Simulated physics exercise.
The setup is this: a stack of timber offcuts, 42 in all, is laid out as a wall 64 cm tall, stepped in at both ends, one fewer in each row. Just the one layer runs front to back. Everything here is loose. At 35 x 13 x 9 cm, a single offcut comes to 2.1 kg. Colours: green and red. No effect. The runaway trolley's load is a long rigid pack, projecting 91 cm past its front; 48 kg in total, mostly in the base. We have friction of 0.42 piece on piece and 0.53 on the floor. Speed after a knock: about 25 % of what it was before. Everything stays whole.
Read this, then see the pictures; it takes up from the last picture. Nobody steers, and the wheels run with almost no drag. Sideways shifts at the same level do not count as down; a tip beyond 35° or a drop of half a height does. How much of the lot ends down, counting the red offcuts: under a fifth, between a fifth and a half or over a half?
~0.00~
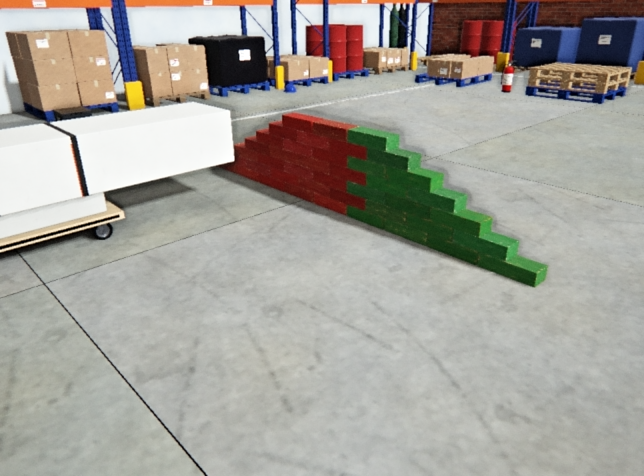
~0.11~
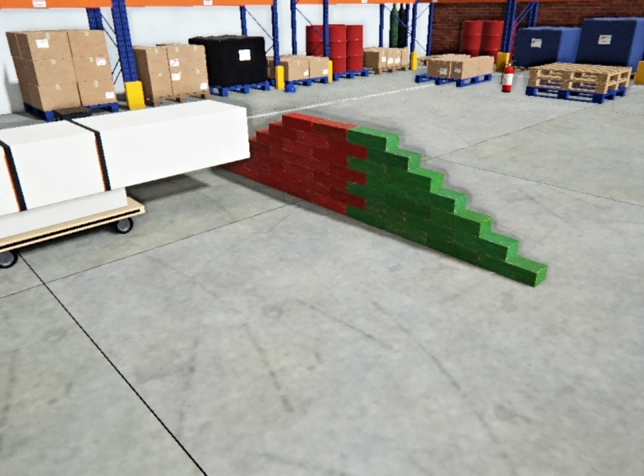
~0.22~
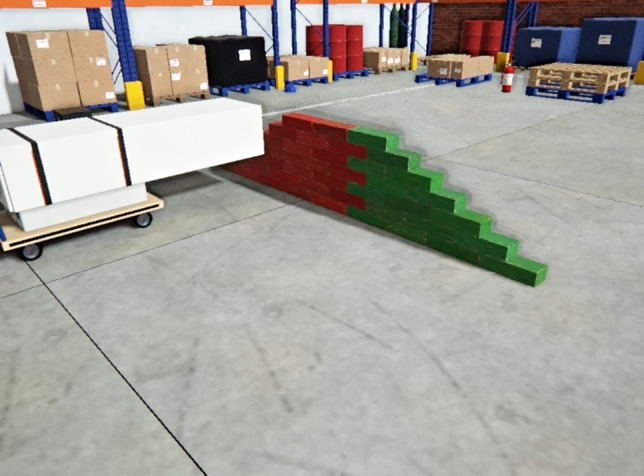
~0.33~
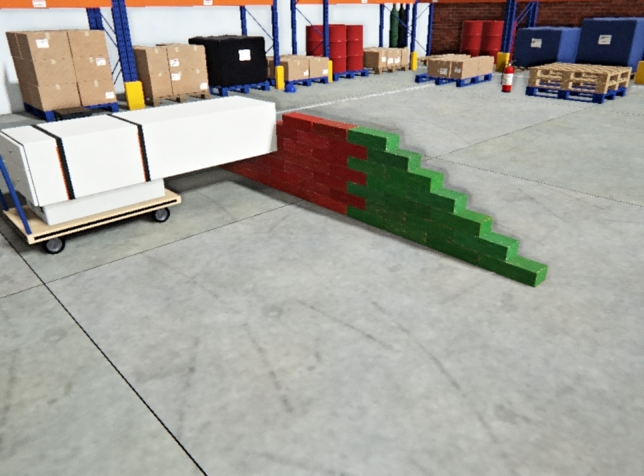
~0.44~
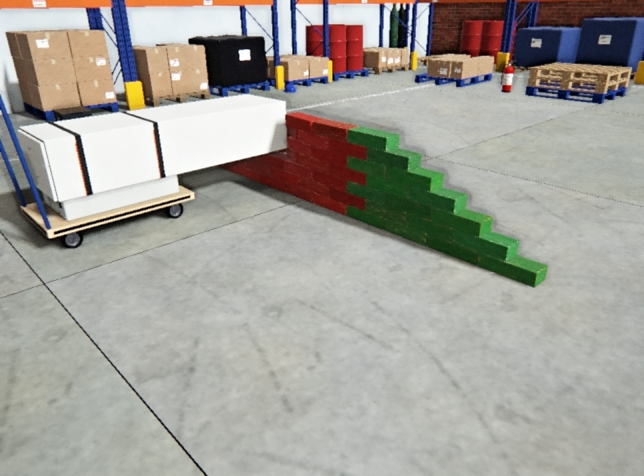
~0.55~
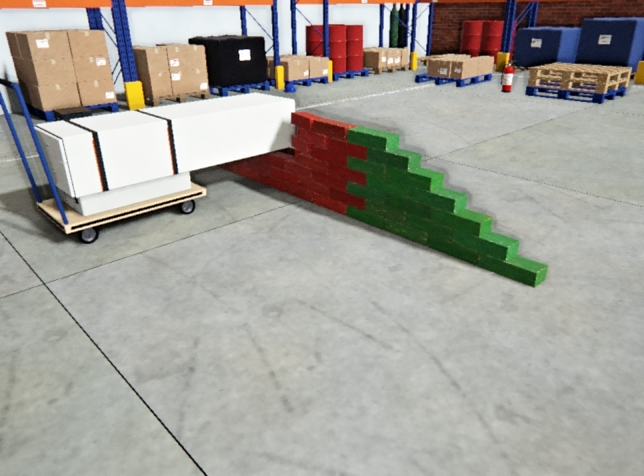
The share that ends down is a fifth up to half.
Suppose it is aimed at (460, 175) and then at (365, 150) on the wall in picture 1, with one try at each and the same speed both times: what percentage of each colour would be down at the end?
First try then second: Red 0 and 20, green 40 and 30 per cent.
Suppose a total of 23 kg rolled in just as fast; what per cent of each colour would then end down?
Result: Red 30 and green 0 in a hundred.
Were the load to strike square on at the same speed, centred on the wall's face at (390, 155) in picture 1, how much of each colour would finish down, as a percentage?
Then red ends 20 per cent down and green 50 per cent.
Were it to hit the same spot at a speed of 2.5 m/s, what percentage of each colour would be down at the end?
Down at the end: Red 50 per cent, green 0 per cent.
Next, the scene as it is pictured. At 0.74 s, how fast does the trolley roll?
Its speed is around 0.9 m/s.
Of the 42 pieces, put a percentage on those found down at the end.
The share is about 25 in a hundred.
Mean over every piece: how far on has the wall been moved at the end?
Mean shift: Around 10 cm.
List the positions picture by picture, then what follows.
In the first picture (pixels give the middle of a visible side), load (224, 127) 40 cm short of the wall; top red offcut (329, 132); top green offcut (366, 140); none has stirred.
In the second picture, load (241, 125) 25 cm short of the wall; top red offcut (329, 132).
In the third picture, load (256, 122) 11 cm short of the wall; top red offcut (329, 132).
In the fourth picture, load (270, 119) 20 mm into the wall's line; top red offcut (329, 132); movement in 4 of them.
In the fifth picture, load (280, 117) 13 cm into the wall's line; top red offcut (329, 132); movement in 7 of them.
In the sixth picture, load (289, 115) 23 cm into the wall's line; top red offcut (329, 130) 4° from how it stood; top green offcut (366, 140); 1 of the 26 red offcuts down, 9 disturbed in all.
After 0.74 s, load 40 cm past the wall's line, still rolling; 4 of the 26 red offcuts down (4 of 42 in all colours); top red offcut 23° from how it stood.
After 1.02 s, load 63 cm past the wall's line, still rolling; 9 of the 26 red offcuts down (9 of 42 in all colours); top red offcut 68° from how it stood, 12 cm lower.
After 1.64 s, load 1.03 m past the wall's line, still rolling; 9 of the 26 red offcuts down (9 of 42 in all colours); top red offcut upside down.
In the end (2.7 s), load 1.06 m past the wall's line, stopped; 11 of the 26 red offcuts down (11 of 42 in all colours); top red offcut upside down; top green offcut unmoved. That is 42 per cent. From the last view, middles, top red offcut near (404, 194), top green offcut near (372, 139).
